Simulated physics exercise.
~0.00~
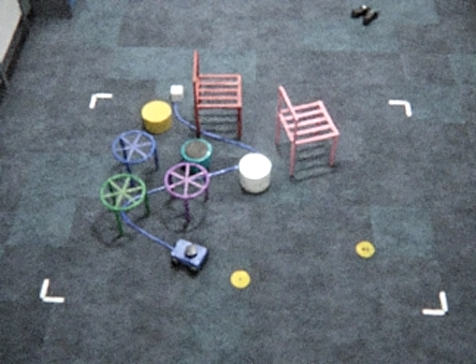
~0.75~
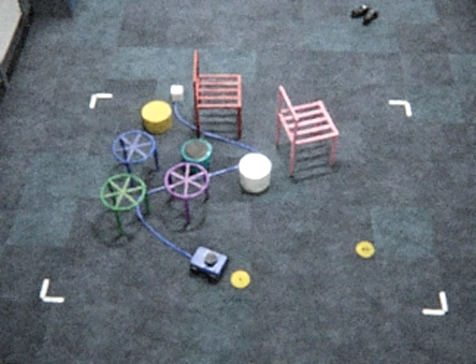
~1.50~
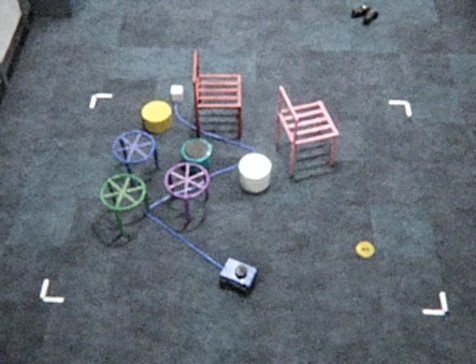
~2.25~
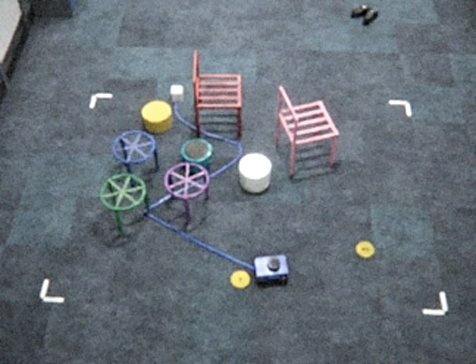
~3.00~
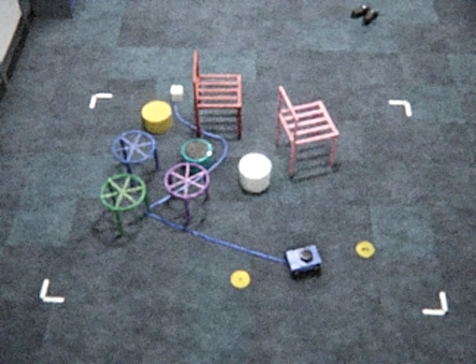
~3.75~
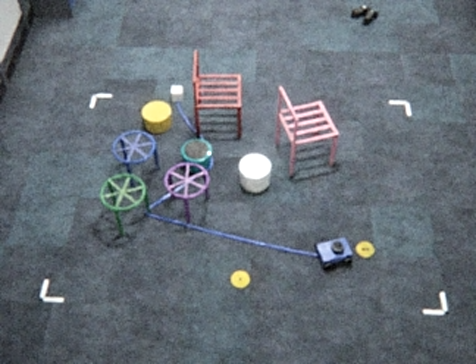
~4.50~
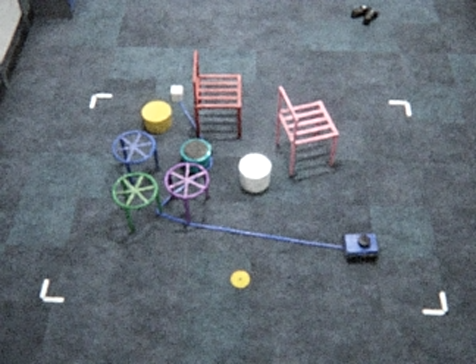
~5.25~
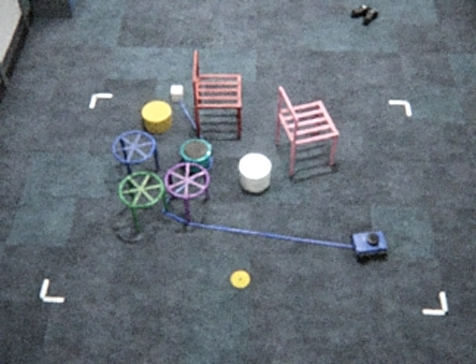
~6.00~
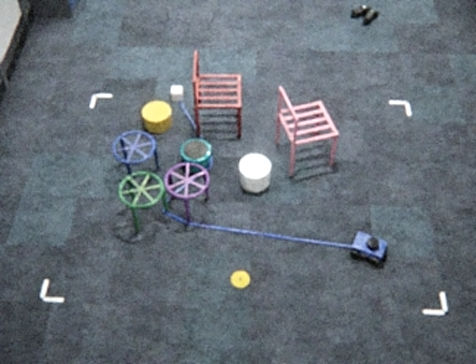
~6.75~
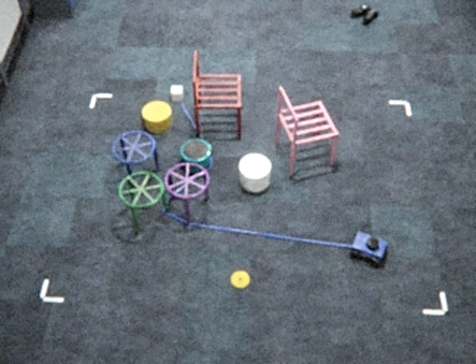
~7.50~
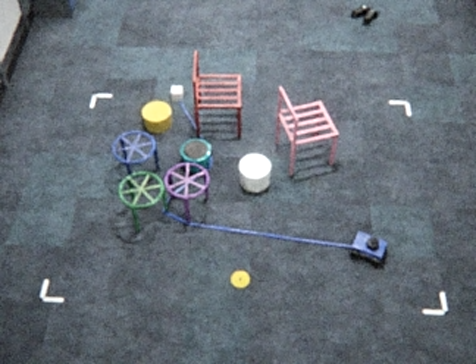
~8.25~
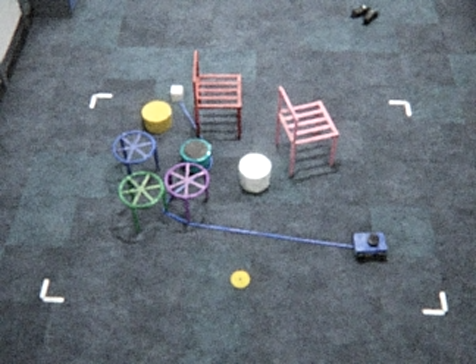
Small blue cart trailing a blue lead rolls right past yellow marks, the tightening lead dragging a green stool before it stops.
